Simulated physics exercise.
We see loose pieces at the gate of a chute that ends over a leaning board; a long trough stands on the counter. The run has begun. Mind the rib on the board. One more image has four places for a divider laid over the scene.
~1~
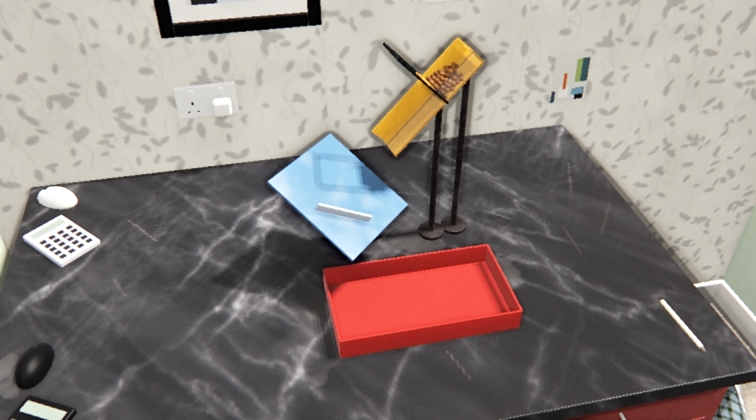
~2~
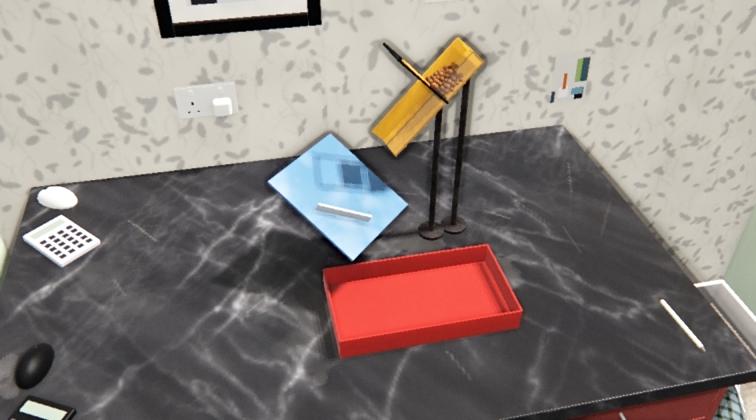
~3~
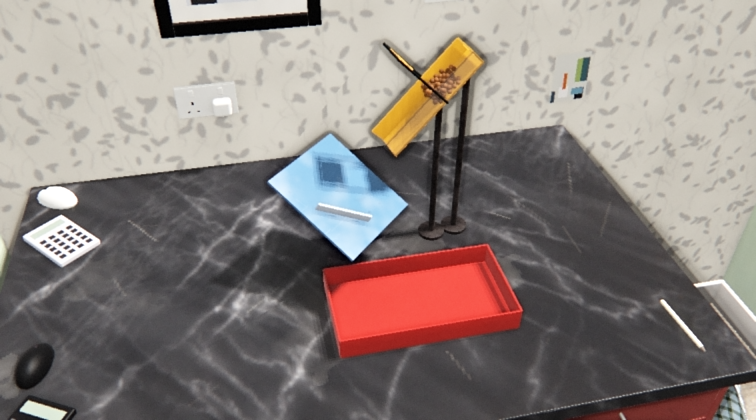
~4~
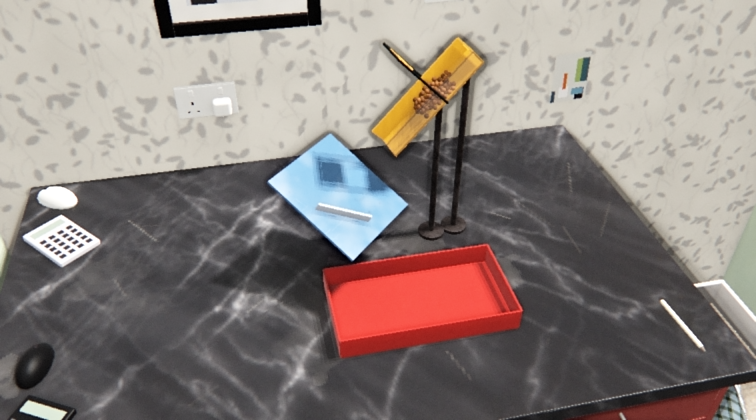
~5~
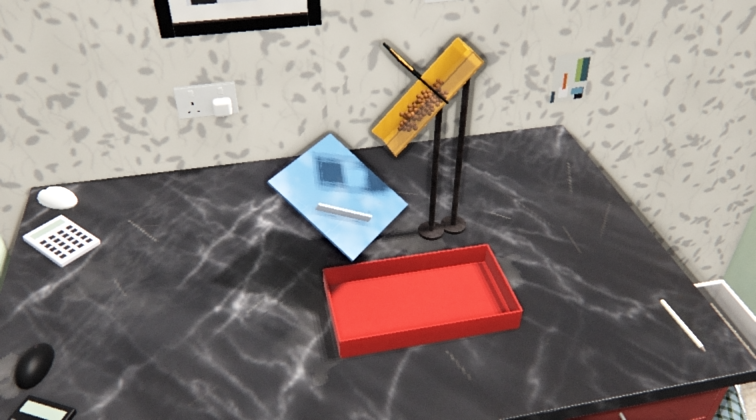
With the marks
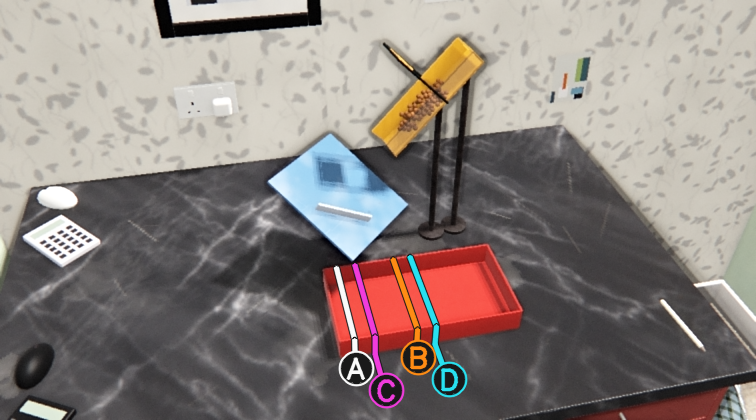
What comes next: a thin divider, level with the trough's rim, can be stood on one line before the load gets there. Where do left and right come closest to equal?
Take D.
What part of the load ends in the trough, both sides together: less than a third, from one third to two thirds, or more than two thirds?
It is more than two thirds.
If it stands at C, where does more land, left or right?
More lands on the right.
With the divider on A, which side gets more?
The right side.
On the marked copy, line A crosses the front rim at (354, 339); line B crosses the front rim at (417, 328); line C crosses the front rim at (374, 335); line D crosses the front rim at (436, 325).
With A, of what is caught, just a few on the left of the divider, almost all on the right.
With B, of what is caught, about a tenth on the left of the divider, almost all on the right.
With C, of what is caught, just a few on the left of the divider, almost all on the right.
With D, of what is caught, roughly half on the left of the divider, roughly half on the right.
